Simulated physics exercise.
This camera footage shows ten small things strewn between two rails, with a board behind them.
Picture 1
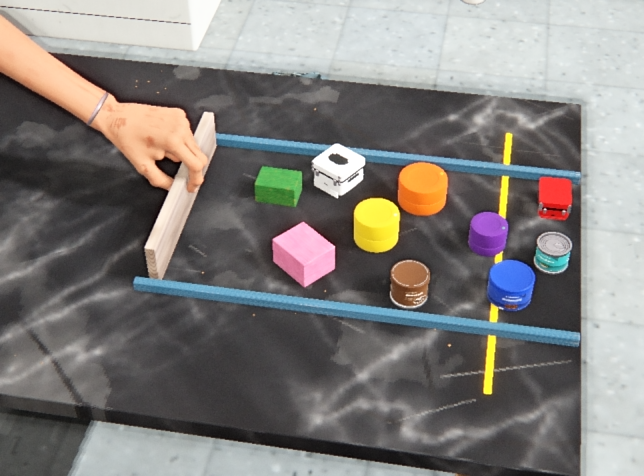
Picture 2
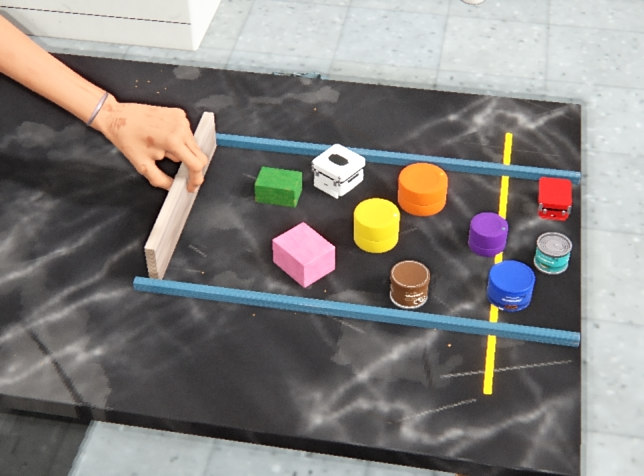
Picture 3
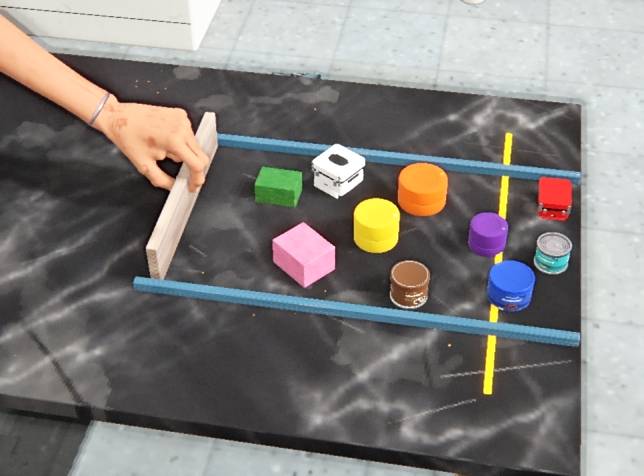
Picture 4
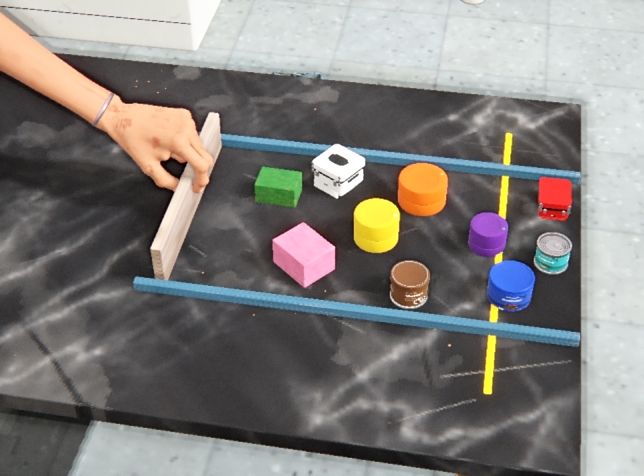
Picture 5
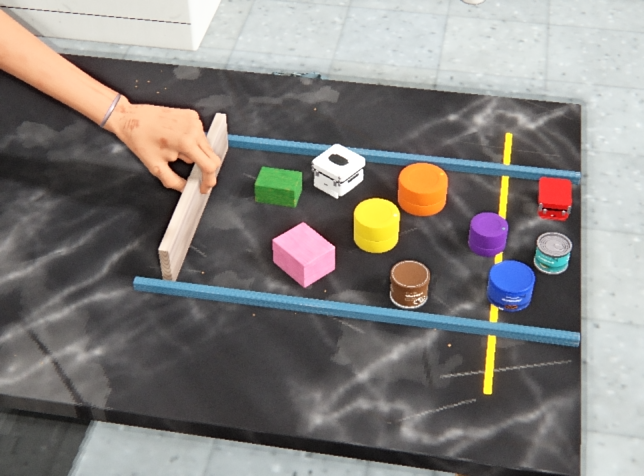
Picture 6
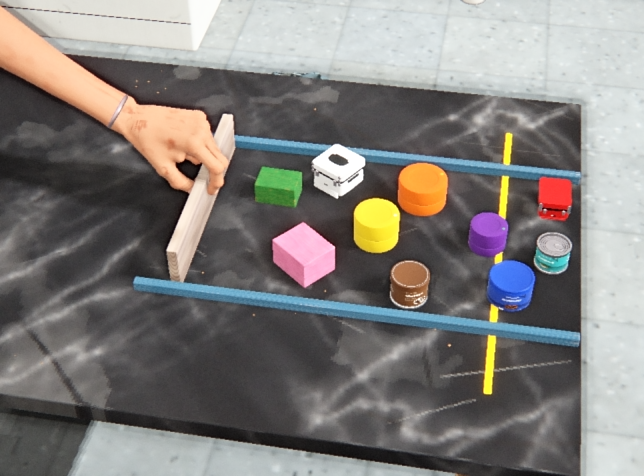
On a dark marbled tabletop, ten small colourful blocks, tubs and tins sit scattered between two blue rails, some near a yellow tape line at the right. A hand holds a wooden board upright at the left, still at first, then slides it slightly rightward while the objects stay put.
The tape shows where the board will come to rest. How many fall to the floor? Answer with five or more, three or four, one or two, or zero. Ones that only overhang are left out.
The count that falls is one or two.
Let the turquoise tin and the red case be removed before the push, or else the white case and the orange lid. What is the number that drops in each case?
Result: 0 in the first case, with 0 in the second.
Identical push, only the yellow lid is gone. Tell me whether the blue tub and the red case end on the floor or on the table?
Well, the blue tub is still there while the red case goes off the edge.
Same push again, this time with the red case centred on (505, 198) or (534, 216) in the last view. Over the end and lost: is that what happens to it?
Spot by spot, it drops away and then it drops away.
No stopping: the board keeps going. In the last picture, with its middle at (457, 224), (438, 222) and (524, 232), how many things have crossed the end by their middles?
Taking the places in turn, the counts are 0, 0 and 5.
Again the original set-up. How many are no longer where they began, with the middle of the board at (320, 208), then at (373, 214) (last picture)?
First 3, after that 6.
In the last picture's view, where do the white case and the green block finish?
The white case comes to rest at (525, 183), and the green block comes to rest at (524, 216).
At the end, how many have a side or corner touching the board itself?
The answer is 4.
Early on, none off yet; red case at rest near (554, 200); turquoise tin at rest near (553, 254); blue tub at rest near (510, 286).
Finally, the number that fall off is one or two; lost, red case.
